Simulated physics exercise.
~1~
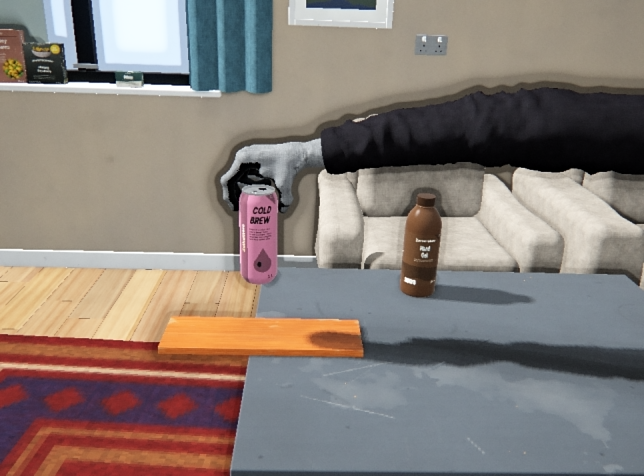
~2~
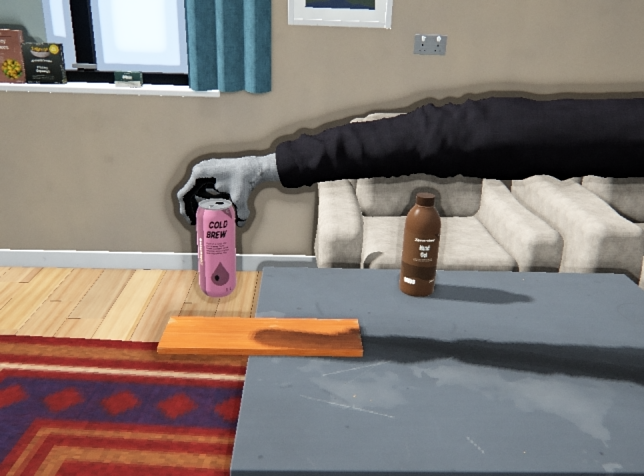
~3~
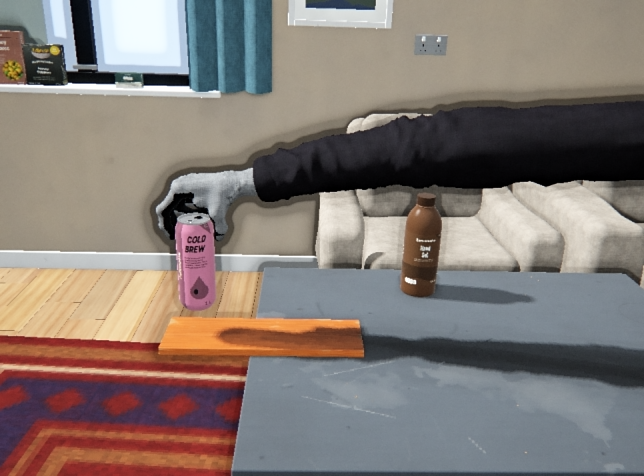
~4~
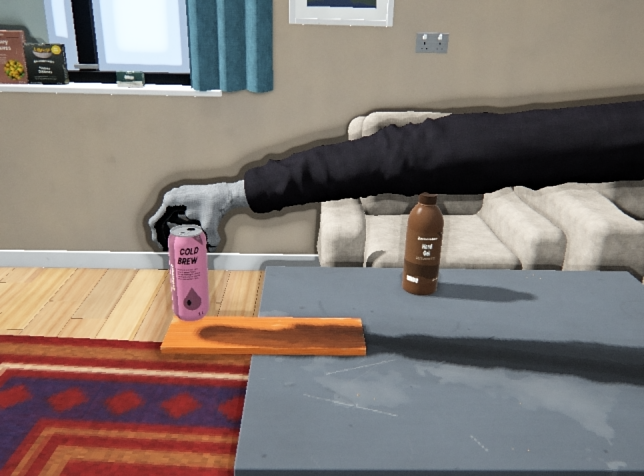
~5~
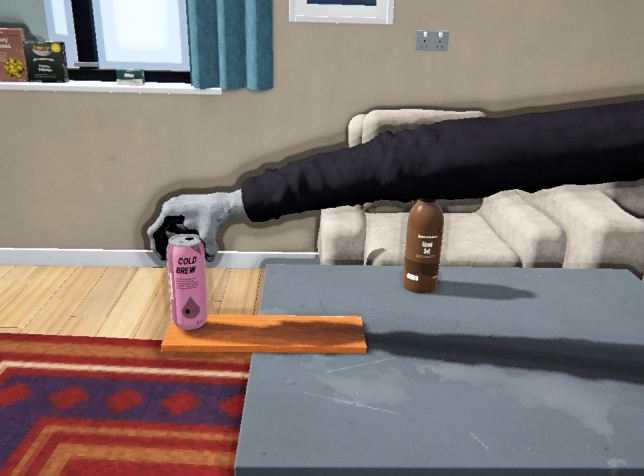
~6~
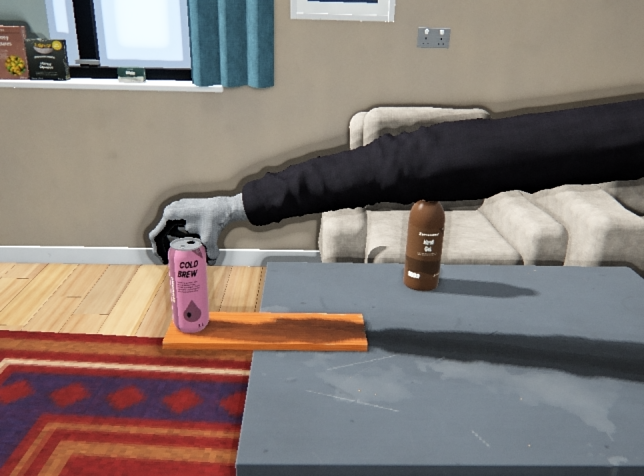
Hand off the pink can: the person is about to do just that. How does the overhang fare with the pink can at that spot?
In the end the overhang falls off the table.
Then, 0.40 s on from there, orange board and pink can now down on the floor or falling.
Then, 0.60 s on from there, things are still on the move.
Then, 0.70 s on from there, as before.
In the end, down on the floor or falling, orange board and pink can; brown bottle unmoved. The board goes over.
